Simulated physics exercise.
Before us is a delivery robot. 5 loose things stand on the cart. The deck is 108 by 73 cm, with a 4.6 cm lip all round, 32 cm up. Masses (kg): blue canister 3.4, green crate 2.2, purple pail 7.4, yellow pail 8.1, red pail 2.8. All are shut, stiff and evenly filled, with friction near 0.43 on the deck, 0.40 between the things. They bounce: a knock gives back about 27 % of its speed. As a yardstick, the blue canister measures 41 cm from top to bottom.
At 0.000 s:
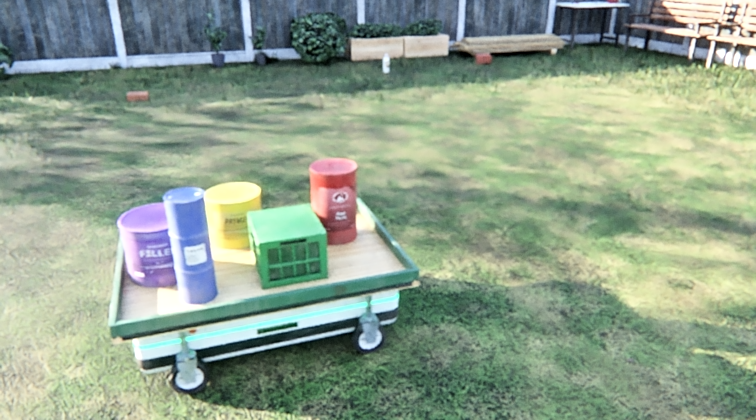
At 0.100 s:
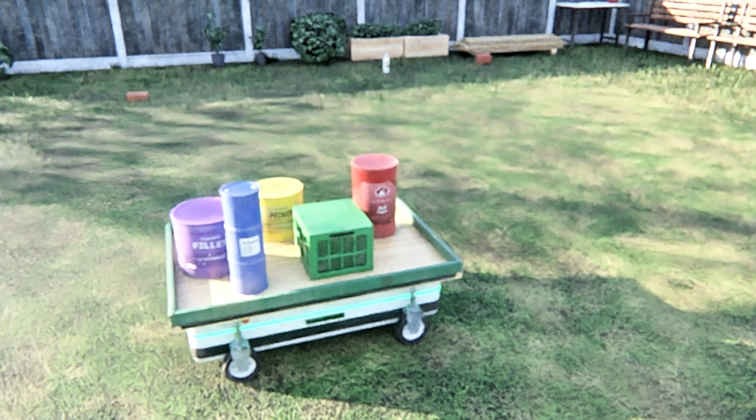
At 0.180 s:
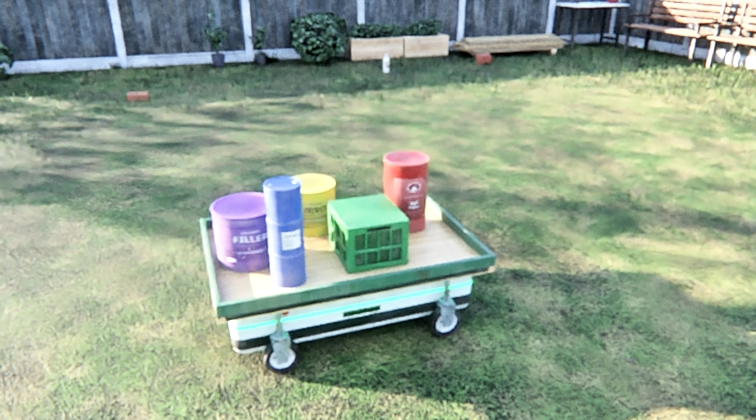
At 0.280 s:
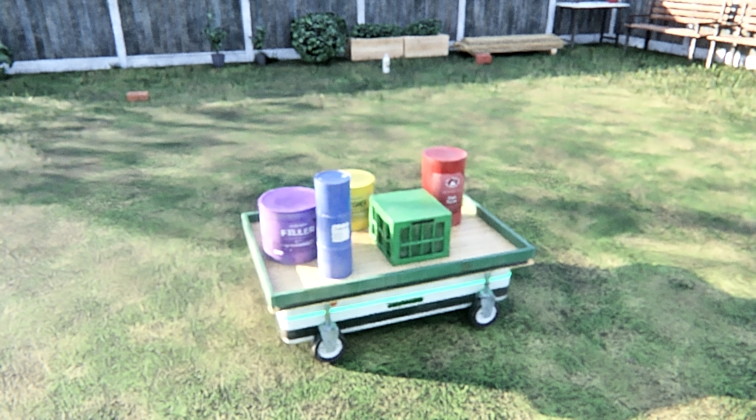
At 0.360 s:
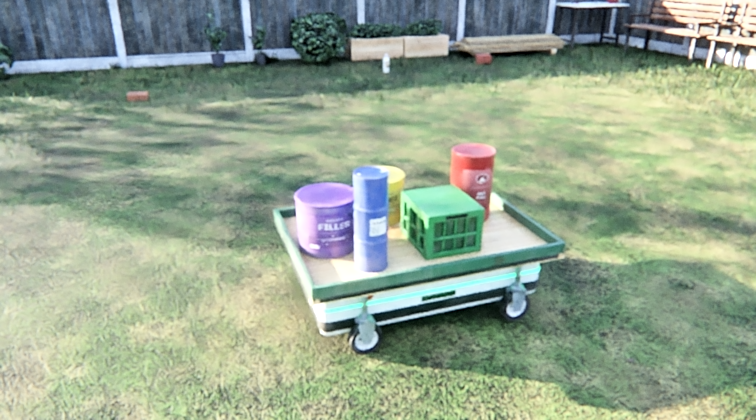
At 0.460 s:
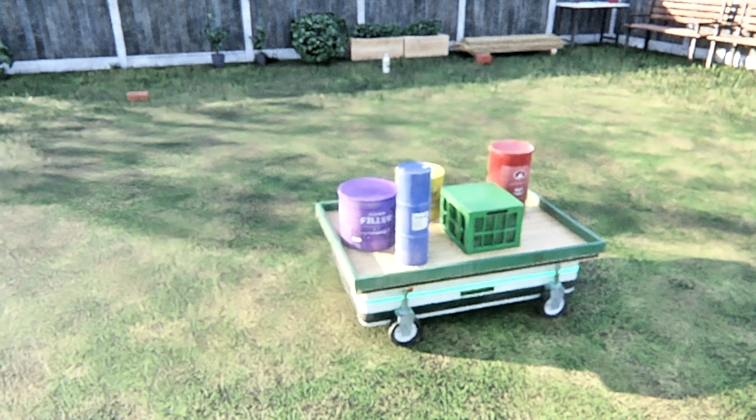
A green-edged cart carrying purple, yellow and red pails, a blue canister and a green crate rolled steadily rightward across a lawn, turning slightly near the end while its load stayed almost in place.
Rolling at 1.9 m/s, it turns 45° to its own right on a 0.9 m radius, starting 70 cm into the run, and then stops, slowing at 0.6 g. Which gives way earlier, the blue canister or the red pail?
The second of the two, the red pail.
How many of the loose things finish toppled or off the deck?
That comes to 2.
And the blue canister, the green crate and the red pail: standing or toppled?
The blue canister tips over; the green crate keeps standing; the red pail falls over.
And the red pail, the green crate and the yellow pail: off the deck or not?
The red pail finishes off the deck; the green crate ends on the cart; the yellow pail is still on the cart.
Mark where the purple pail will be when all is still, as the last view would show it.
Around (667, 241).
Around 0.66 s, cart has run 125 cm, turned 26°; red pail at 10° to upright near (602, 182); blue canister at 6° to upright near (487, 212); green crate shifted 12 cm.
Around 0.96 s, cart has run 181 cm, turned 45°; red pail at 30° to upright; blue canister at 16° to upright near (614, 228); green crate shifted 14 cm.
Around 1.16 s, cart has run 200 cm, turned 45°; red pail now off the deck; blue canister at 26° to upright near (709, 249); green crate shifted 18 cm.
Around 1.46 s, cart has run 201 cm, turned 45°, stopped; blue canister on its side; green crate shifted 27 cm; purple pail shifted 12 cm.
Finally (2.2 s), off the deck, red pail; on their side or leaning hard on the cart, blue canister; not toppled but over 10 cm from the start, green crate, purple pail and yellow pail. Blue canister went at 1.20 s; red pail went at 1.00 s.
